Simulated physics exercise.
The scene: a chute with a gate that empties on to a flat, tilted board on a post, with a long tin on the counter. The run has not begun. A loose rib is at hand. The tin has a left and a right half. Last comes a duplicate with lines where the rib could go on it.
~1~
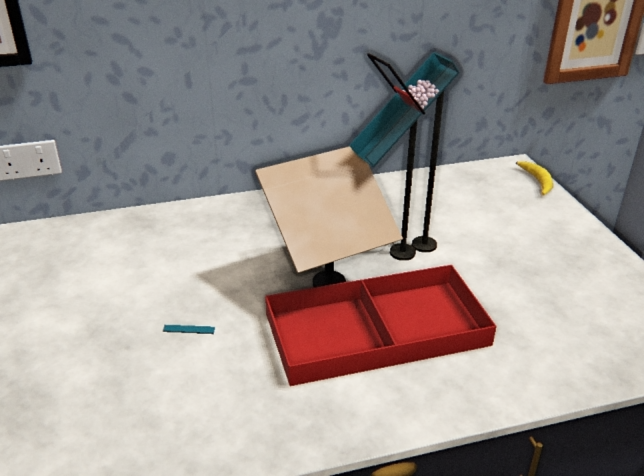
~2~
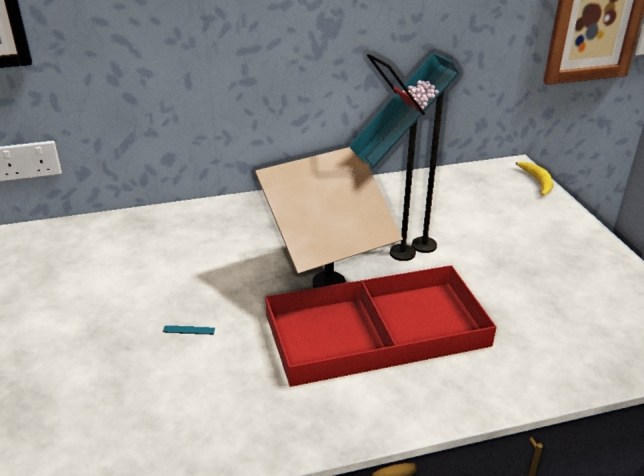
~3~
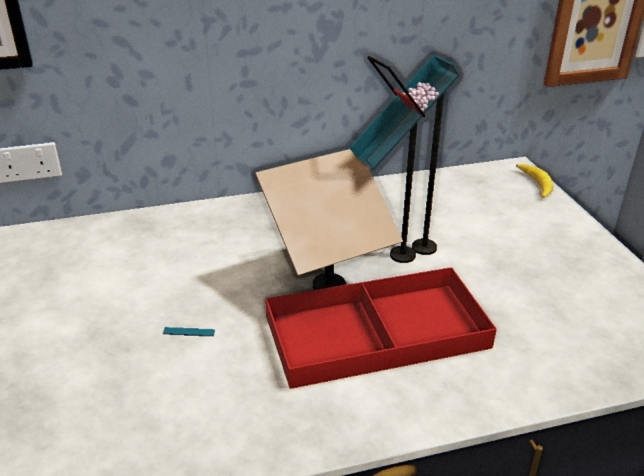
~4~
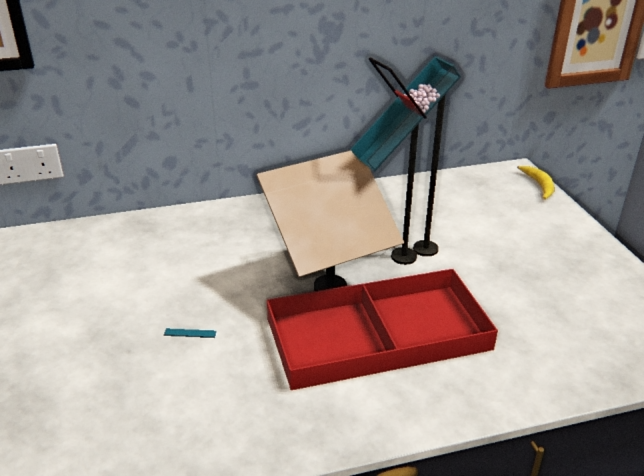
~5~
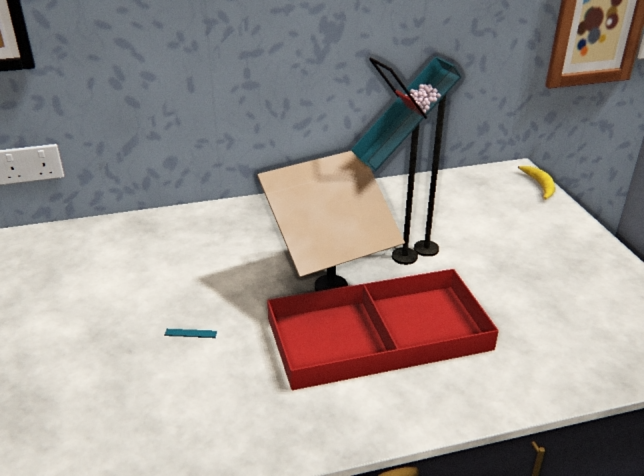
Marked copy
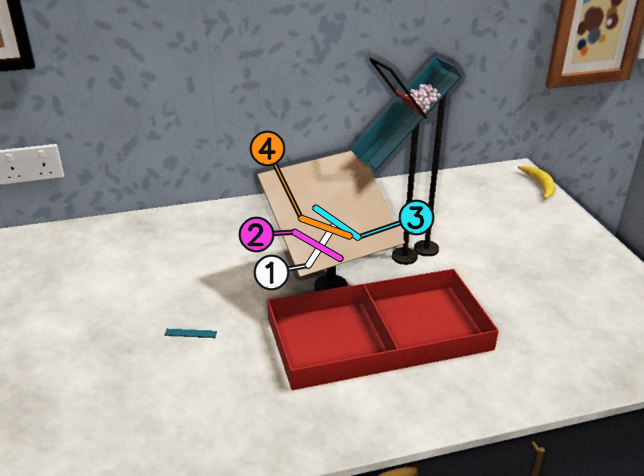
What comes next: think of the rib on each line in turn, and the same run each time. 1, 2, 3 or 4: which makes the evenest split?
I would pick line 2.
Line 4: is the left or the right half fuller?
More lands on the right.
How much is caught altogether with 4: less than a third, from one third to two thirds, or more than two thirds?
Line 4 gives more than two thirds.
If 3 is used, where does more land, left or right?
Right.
On the marked copy, line 1 from (333, 226) to (308, 265); line 2 from (294, 232) to (340, 258); line 3 from (315, 208) to (358, 237); line 4 from (301, 218) to (349, 236).
If 1 is chosen, of what is caught, most in the left half, about a quarter in the right.
If 2 is chosen, of what is caught, about half in the left half, about half in the right.
If 3 is chosen, of what is caught, a small part in the left half, most in the right.
If 4 is chosen, of what is caught, a small part in the left half, most in the right.
